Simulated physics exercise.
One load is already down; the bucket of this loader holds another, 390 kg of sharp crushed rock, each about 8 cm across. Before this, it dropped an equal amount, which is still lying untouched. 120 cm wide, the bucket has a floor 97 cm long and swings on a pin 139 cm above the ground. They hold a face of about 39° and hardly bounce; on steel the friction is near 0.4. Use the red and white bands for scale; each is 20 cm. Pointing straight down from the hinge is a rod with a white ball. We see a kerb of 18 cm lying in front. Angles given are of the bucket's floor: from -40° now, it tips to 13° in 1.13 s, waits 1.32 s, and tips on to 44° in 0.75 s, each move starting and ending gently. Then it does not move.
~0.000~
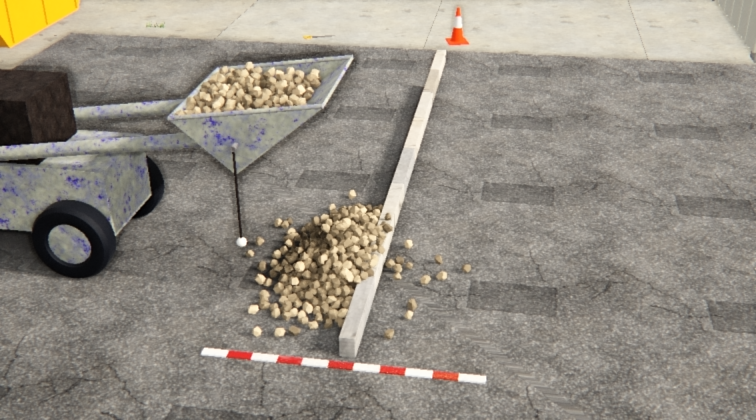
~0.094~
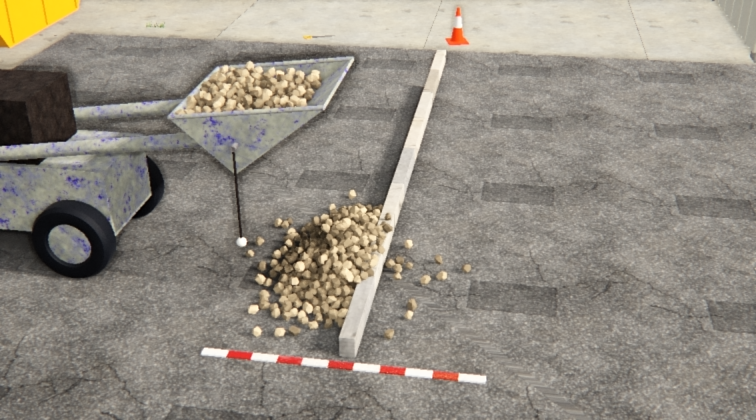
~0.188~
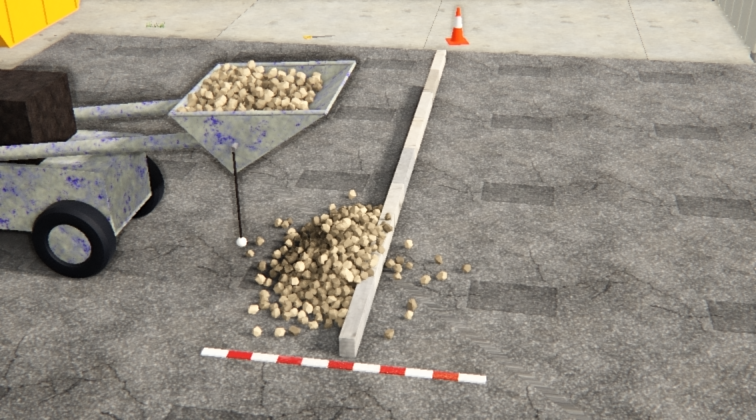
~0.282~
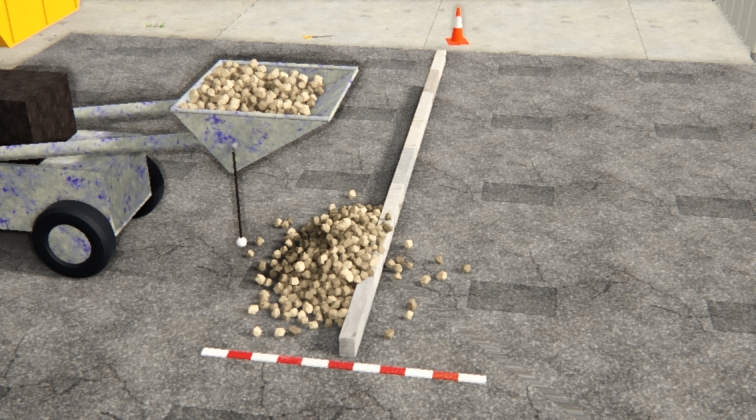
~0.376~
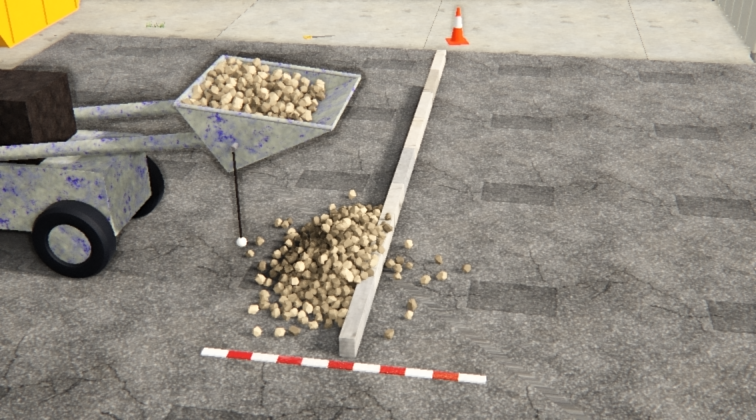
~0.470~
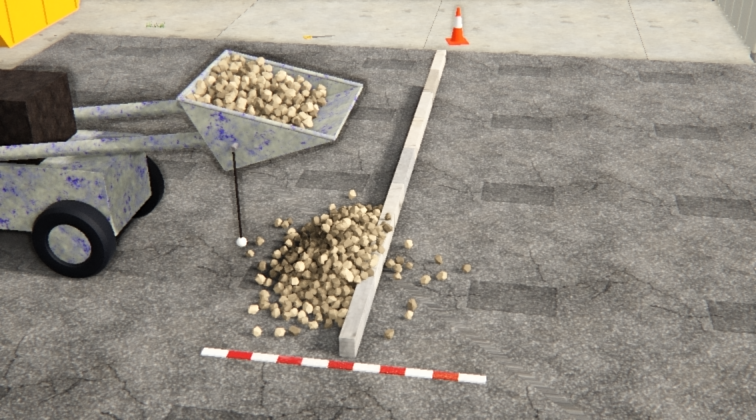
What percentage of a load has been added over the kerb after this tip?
30 %.
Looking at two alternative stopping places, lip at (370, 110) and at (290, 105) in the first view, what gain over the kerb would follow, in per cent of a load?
Near 95 per cent from the first place, 5 from the second.
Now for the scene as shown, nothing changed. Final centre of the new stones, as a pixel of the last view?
I'd put their centre close to (353, 249).
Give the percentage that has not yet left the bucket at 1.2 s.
Some 100 percent, roughly.
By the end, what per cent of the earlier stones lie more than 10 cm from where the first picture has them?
5 %.
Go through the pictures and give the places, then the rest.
Lip at (323, 106), floor tilted -40°, highest stones at (265, 76). The earlier load is highest near (346, 231), 34 cm above ground level, 97 % on this side of the kerb, 3 % over the kerb, in the first frame.
The bucket is at -39°, its lip at (324, 108); the top of the load is at (246, 75); the stones move at 0.1 m/s on average, in the second frame.
The bucket is at -36°, its lip at (326, 112); the top of the load is at (245, 73); the stones move at 0.2 m/s on average, in the third frame.
The bucket is at -32°, its lip at (329, 120); the top of the load is at (239, 72); the stones move at 0.2 m/s on average, in the fourth frame.
Lip at (332, 129), floor tilted -26°, highest stones at (230, 69); the stones move at 0.3 m/s on average, in the fifth frame.
Lip at (334, 139), floor tilted -20°, highest stones at (227, 67); the stones move at 0.3 m/s on average, in the sixth frame.
After 0.9 s the floor is at 5°; in per cent of one load, 100 in the bucket, 97 on this side of the kerb, 3 over the kerb; the foremost stones are at (425, 287).
After 1.2 s the floor is at 13°; in per cent of one load, 100 in the bucket, 97 on this side of the kerb, 3 over the kerb; the foremost stones are at (425, 287).
After 3.7 s the floor is at 44°; in per cent of one load, 6 in the bucket, 180 on this side of the kerb, 13 over the kerb; the foremost stones are at (446, 253).
After 6.4 s the floor is at 44°; in per cent of one load, 0 in the bucket, 168 on this side of the kerb, 32 over the kerb; the foremost stones are at (462, 267). Net gain over the kerb, 30.
